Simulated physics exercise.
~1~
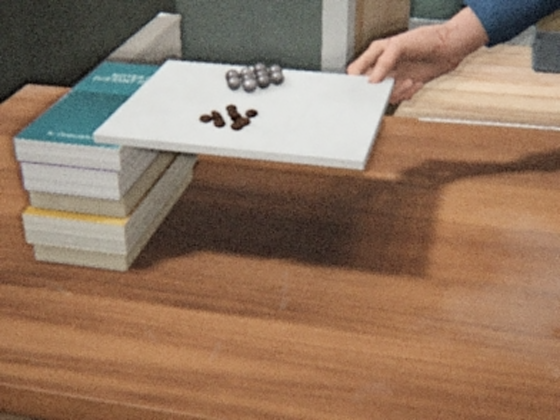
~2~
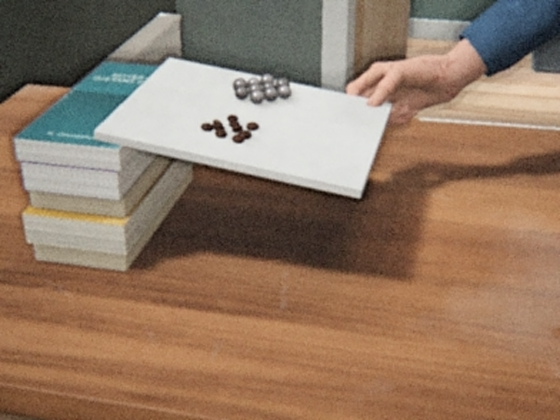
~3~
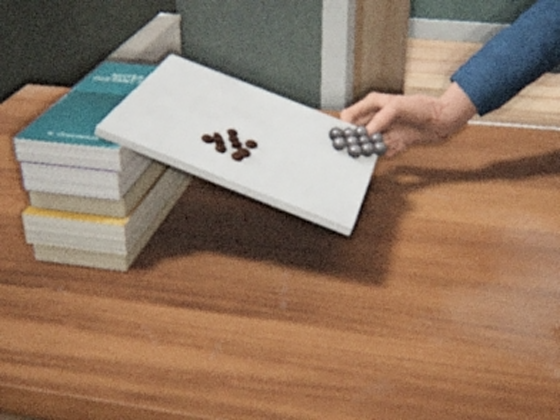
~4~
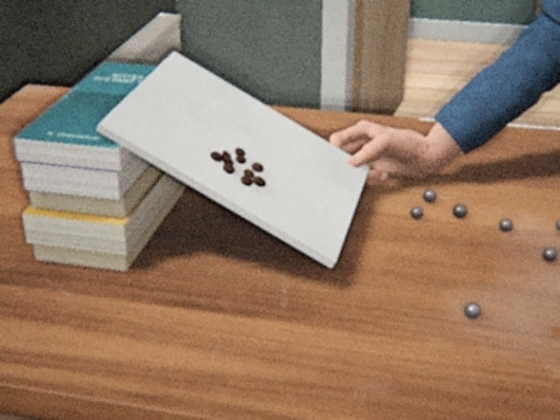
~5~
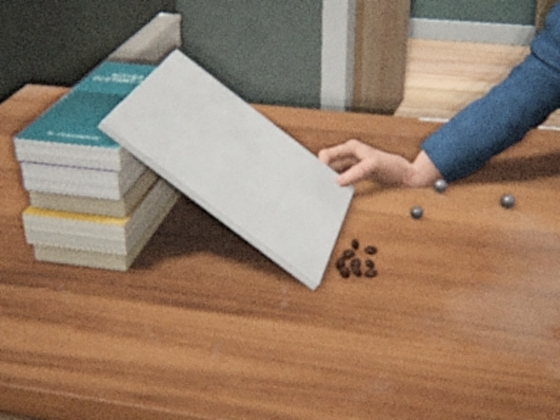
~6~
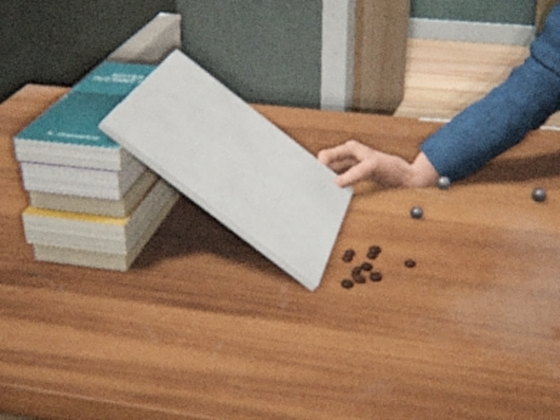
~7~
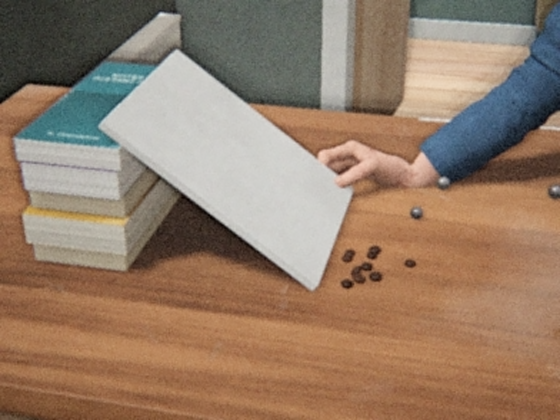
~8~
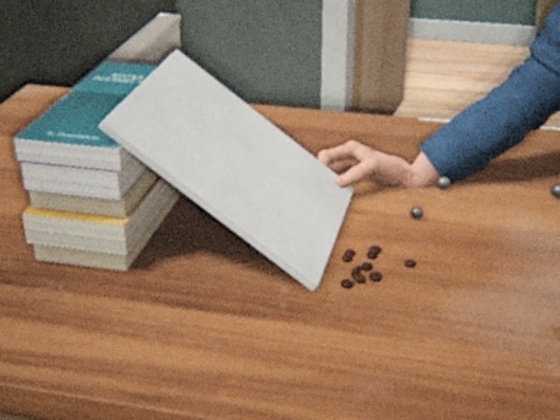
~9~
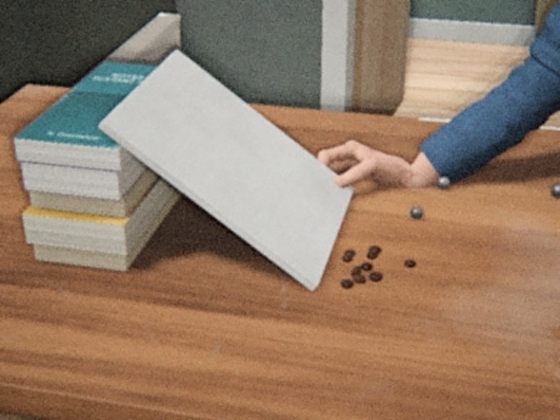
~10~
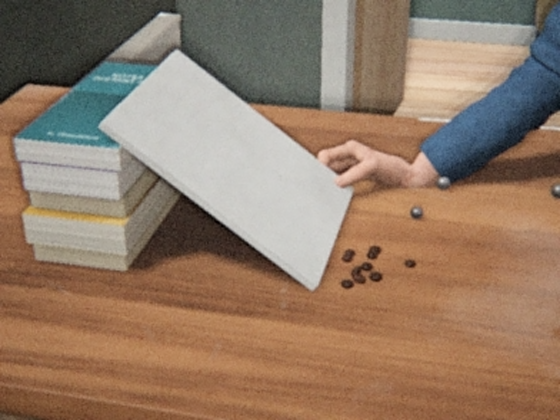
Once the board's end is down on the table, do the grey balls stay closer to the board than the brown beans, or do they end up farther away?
The grey balls end up farther away, scattered off to the right, while the brown beans come to rest near the foot of the board.
